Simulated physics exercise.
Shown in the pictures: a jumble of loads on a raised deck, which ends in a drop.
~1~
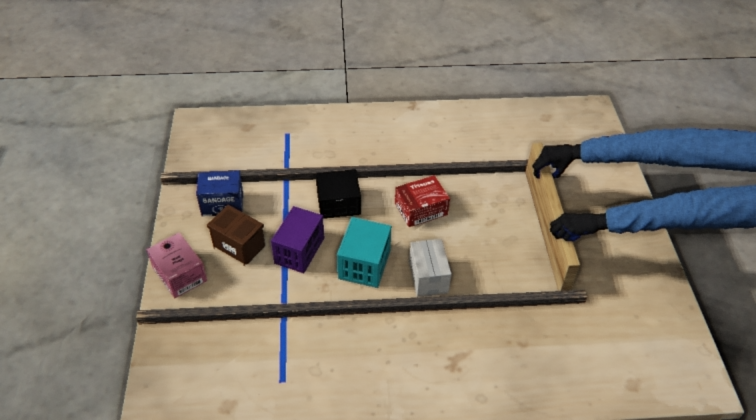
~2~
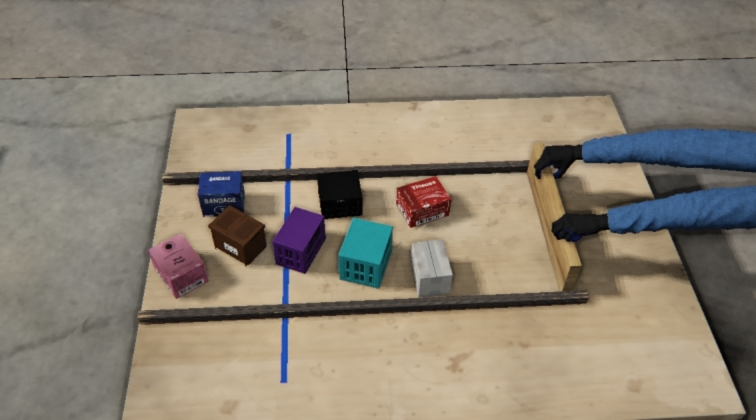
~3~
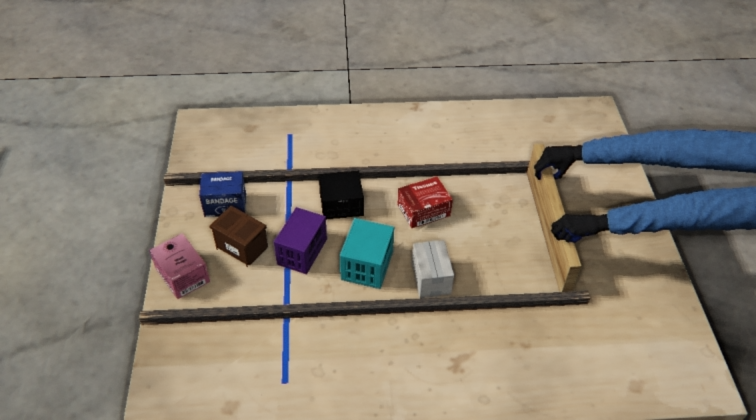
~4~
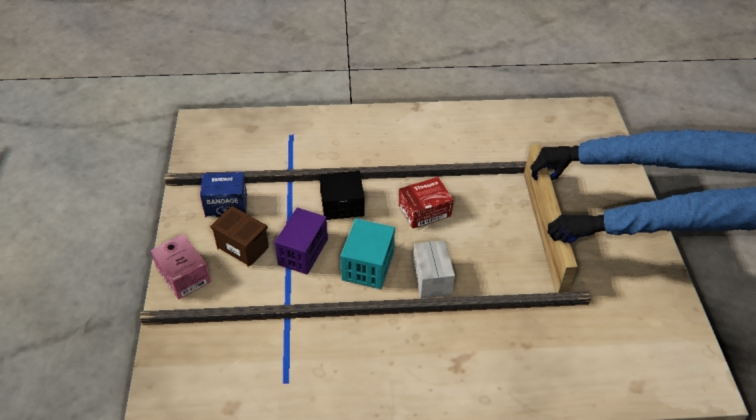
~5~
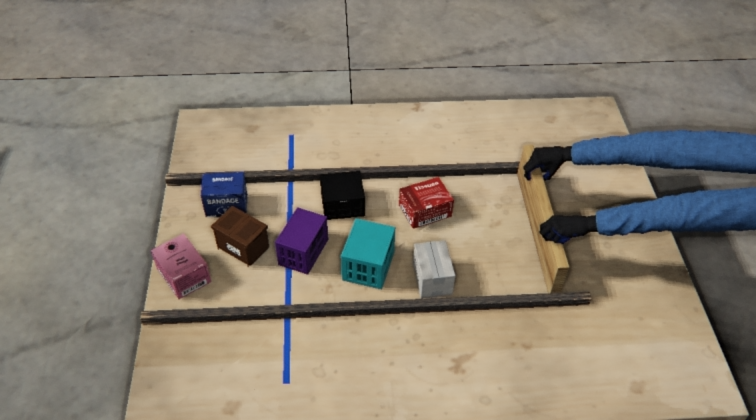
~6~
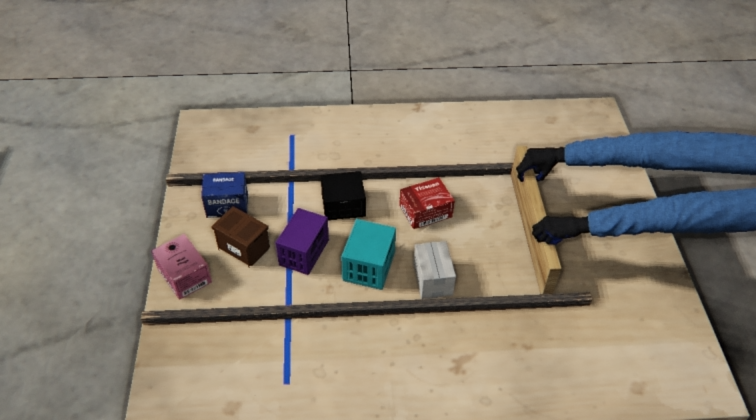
On a wooden deck between two rails, gloved hands shifting a plank slightly left while eight scattered boxes and crates stay put.
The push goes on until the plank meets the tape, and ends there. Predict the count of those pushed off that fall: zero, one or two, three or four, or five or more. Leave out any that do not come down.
The count is zero.
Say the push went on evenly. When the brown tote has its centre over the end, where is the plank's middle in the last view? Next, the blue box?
For the brown tote, about (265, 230); for the blue box, about (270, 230).
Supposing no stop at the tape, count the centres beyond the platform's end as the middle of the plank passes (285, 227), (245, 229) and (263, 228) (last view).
It would be 0, 2 and 2.
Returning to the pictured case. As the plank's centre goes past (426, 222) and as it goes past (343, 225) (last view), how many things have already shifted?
Up to then 2, and up to the other point 6.
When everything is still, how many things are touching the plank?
Contact count: 2.
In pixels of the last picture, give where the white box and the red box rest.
Middles: Around (272, 276) and around (268, 204).
Soon after, none off yet; pink box at rest near (182, 267); blue box at rest near (225, 195); brown tote at rest near (242, 237).
After that, none off yet; pink box at rest near (182, 267); blue box at rest near (224, 195); brown tote displaced about its own width near (210, 230).
In the end, the number that fall off is zero.
